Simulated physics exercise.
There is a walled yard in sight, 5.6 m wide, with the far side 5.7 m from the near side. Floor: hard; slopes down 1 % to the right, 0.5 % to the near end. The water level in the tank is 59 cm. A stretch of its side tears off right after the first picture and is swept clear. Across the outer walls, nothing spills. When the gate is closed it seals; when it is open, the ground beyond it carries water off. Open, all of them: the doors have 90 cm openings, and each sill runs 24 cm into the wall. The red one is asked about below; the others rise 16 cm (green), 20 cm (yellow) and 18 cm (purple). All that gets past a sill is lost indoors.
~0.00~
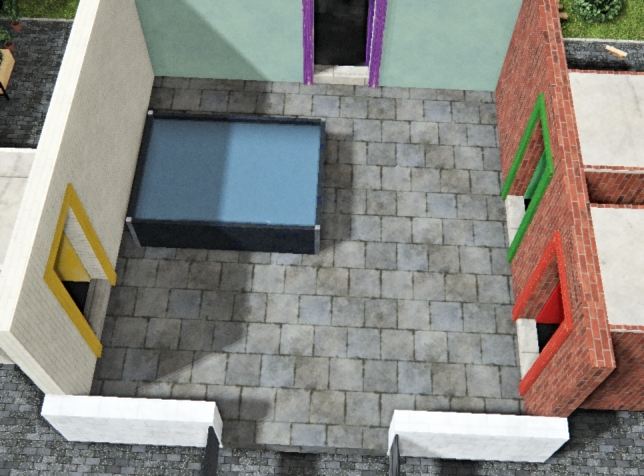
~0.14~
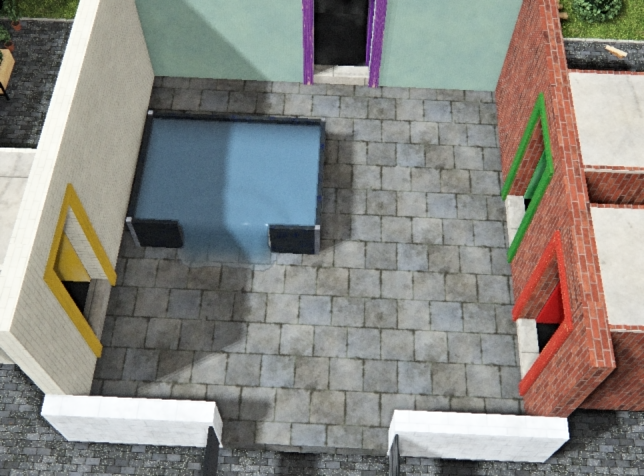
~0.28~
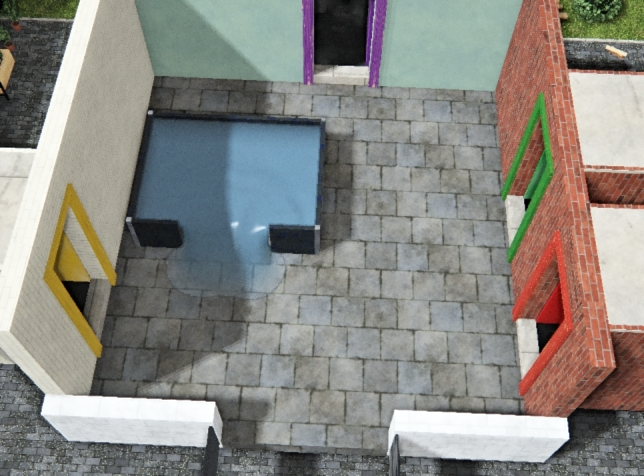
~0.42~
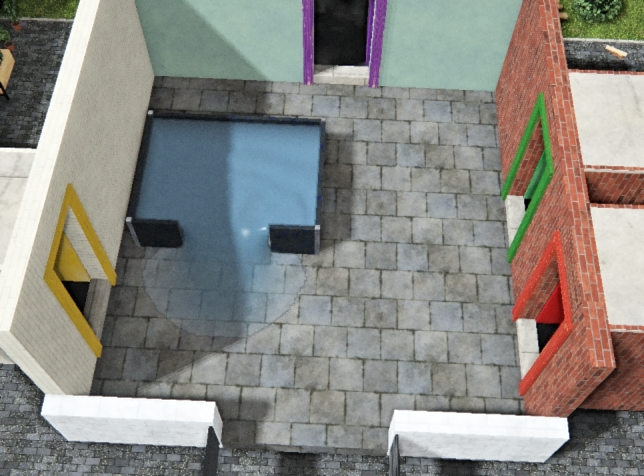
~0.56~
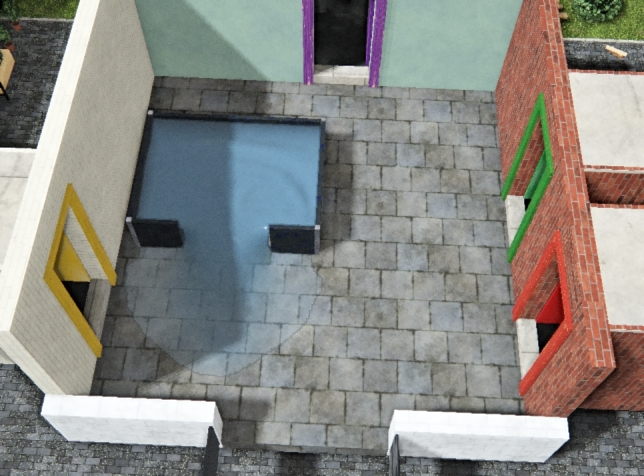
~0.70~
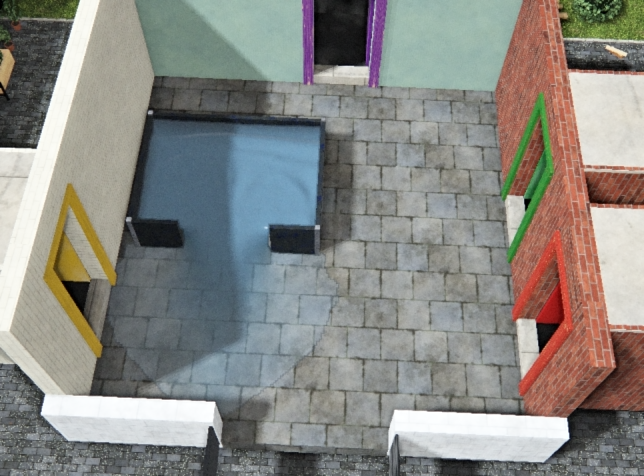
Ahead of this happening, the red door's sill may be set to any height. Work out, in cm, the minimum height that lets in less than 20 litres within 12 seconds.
I would say 5.5 cm.
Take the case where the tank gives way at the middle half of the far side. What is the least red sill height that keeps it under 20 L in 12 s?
The answer is some 10.5 cm.
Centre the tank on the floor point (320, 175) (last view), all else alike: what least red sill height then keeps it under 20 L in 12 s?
In this case, 7.5 cm or so.
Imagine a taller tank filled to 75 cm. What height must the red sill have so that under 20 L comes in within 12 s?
Required height: Approx. 7.5 cm.
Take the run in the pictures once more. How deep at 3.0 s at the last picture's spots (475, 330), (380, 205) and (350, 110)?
The depths come to about 0, 0 and 0 cm.
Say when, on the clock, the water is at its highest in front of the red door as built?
Around 6.5 s, give or take.
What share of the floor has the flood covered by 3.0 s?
About 35 per cent.
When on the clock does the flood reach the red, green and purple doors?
Red 3.4 s, green 5.0 s, purple 7.0 s.
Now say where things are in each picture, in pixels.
The tank at (231, 172) is whole and still, 59 cm deep; the red door at (538, 322) is dry, in the first frame.
The gap is at (227, 240), the front 0.3 m out at (186, 261); the back of the tank holds 59 cm, in the second frame.
The front is at (194, 292), 0.7 m from the gap at (227, 241); 0.9 m2 of floor is wet, 59 cm left at the back, in the third frame.
The front is at (194, 328), 1.3 m from the gap at (227, 241); 2.0 m2 of floor is wet, 59 cm left at the back, in the fourth frame.
Water pours out at (227, 241) and has run 1.8 m, to (198, 366); about 6 cm deep outside, 54 cm at the back, in the fifth frame.
Water pours out at (227, 240) and has run 2.4 m, to a hidden place; about 5 cm deep outside, 49 cm at the back; 2.8 m in a straight line remain to the red door at (538, 322), in the sixth frame.
After 1.4 s water covers 30 % of the floor, deepest (38 cm) near (86, 415); it has not reached the red door.
After 3.0 s water covers 35 % of the floor, deepest (24 cm) near (188, 406); it has not reached the red door.
After 12.0 s water covers 90 % of the floor, deepest (10 cm) near (512, 436); 6 cm at the red door, 0 litres in over its 10 cm sill.
At the red door as built, the water arrived by 3.4 s and peaked near 8 cm at 6.4 s.
With a sill of 5 cm, 26 litres would have come in within the 12 s; with 6 cm, 15 litres. So under 20 litres takes about 5.5 cm.
